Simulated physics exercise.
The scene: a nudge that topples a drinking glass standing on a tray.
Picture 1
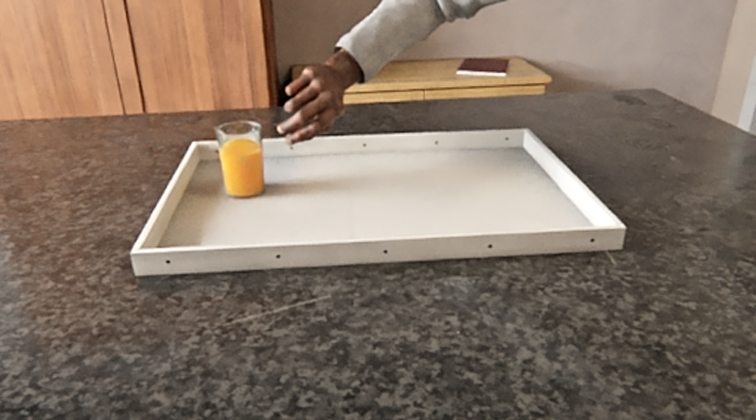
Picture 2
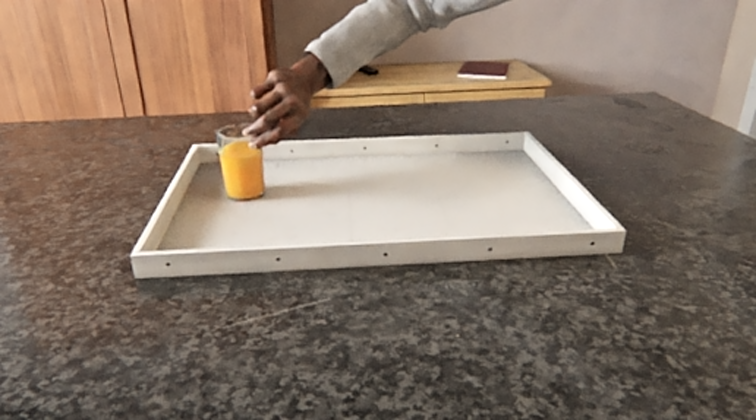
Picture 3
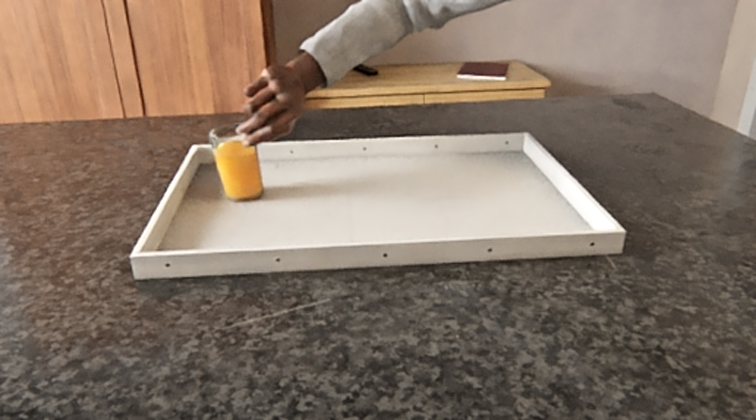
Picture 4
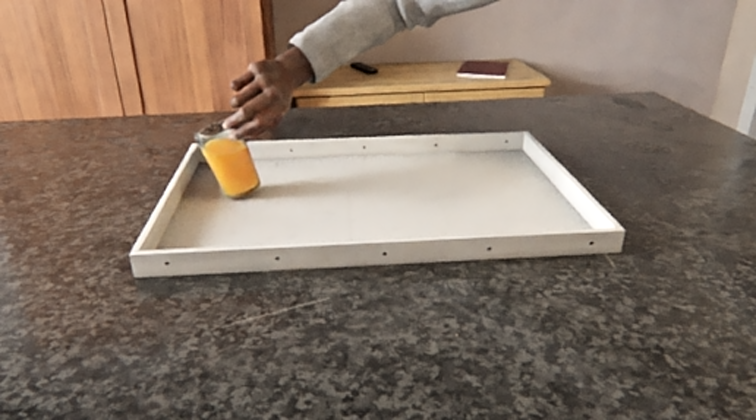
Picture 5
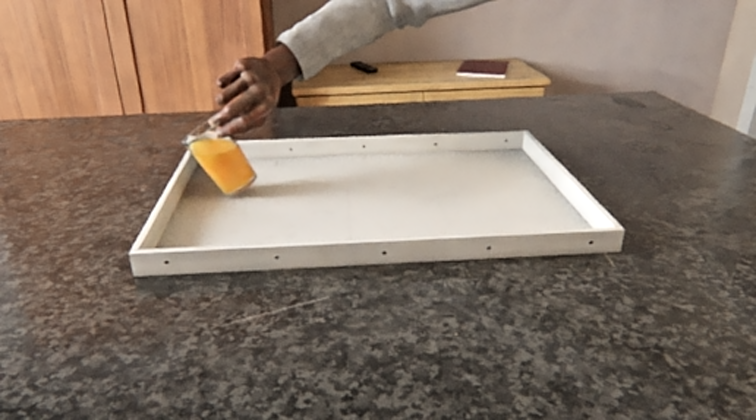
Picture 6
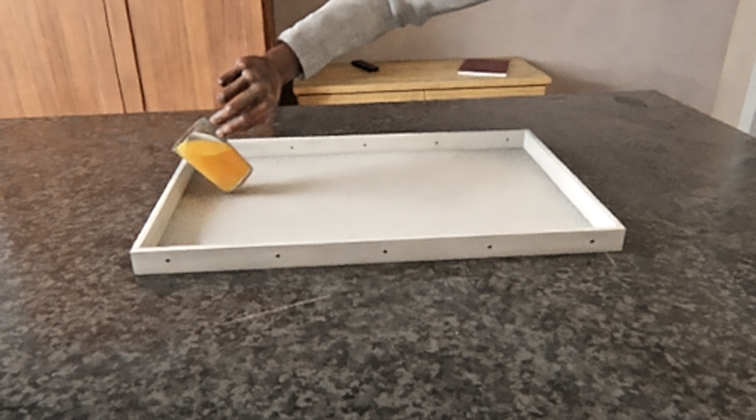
A hand reached down to a glass of orange juice on a white tray and pushed its top to the left, and the glass leaned over further and further toward the tray's left edge.
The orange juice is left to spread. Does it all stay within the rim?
The orange juice gets out on to the top.
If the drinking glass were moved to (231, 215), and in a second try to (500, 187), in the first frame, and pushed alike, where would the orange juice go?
At the first place it wets the top as well, at the second it is held by the rim.
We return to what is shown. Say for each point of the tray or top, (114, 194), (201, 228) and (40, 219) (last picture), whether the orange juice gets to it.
The first is reached; the next not reached; the last reached.
Soon after, the drinking glass lies across the rim; the puddle covers about as much as a plate; it is on the top, beyond the rim.
Later, the puddle covers about as much as a tray; it is on the top, beyond the rim.
In the end, the puddle covers about as much as a tray; it is on the top, beyond the rim.
